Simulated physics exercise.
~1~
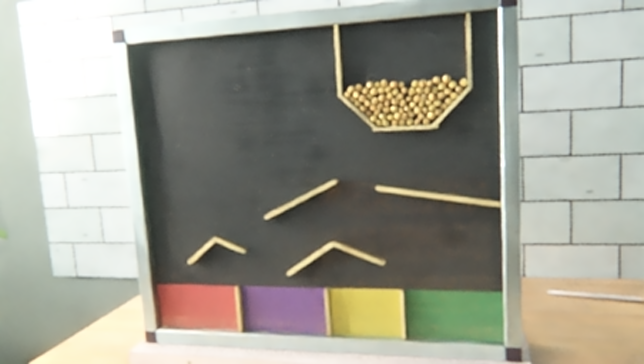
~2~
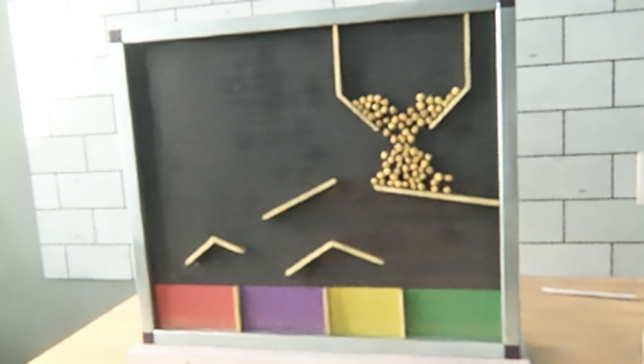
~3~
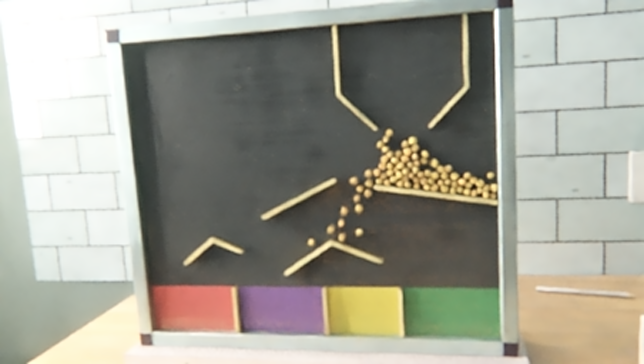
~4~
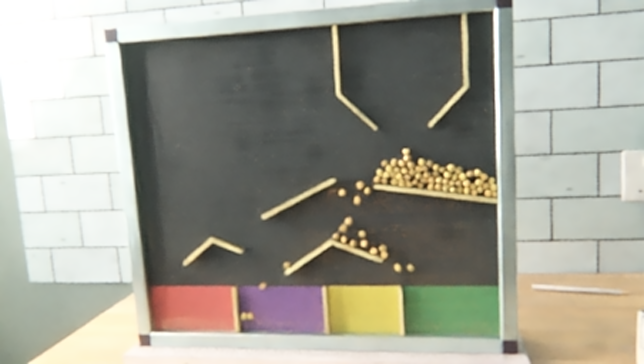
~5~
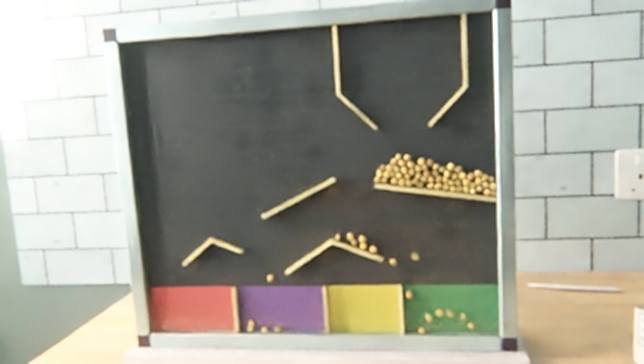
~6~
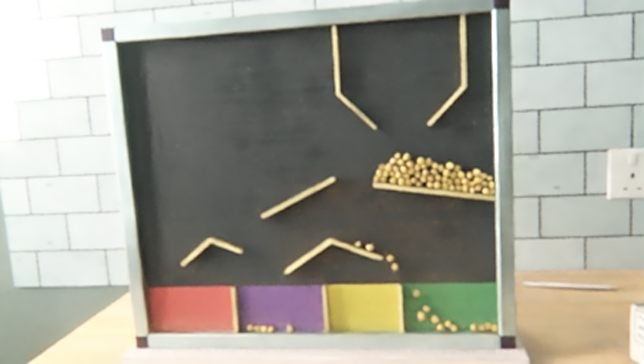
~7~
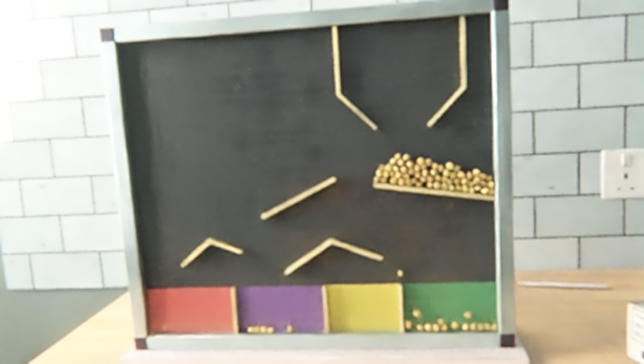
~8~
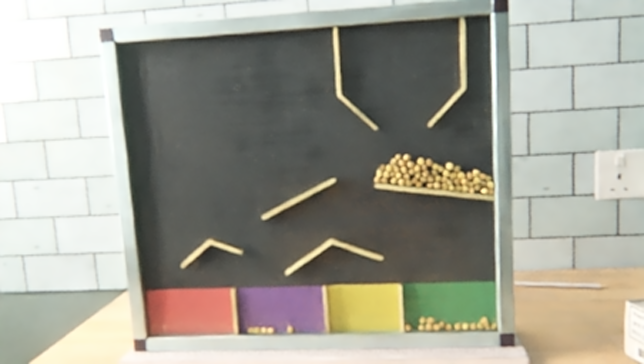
On a black board, beads drop from a hopper, mostly resting on a ledge.
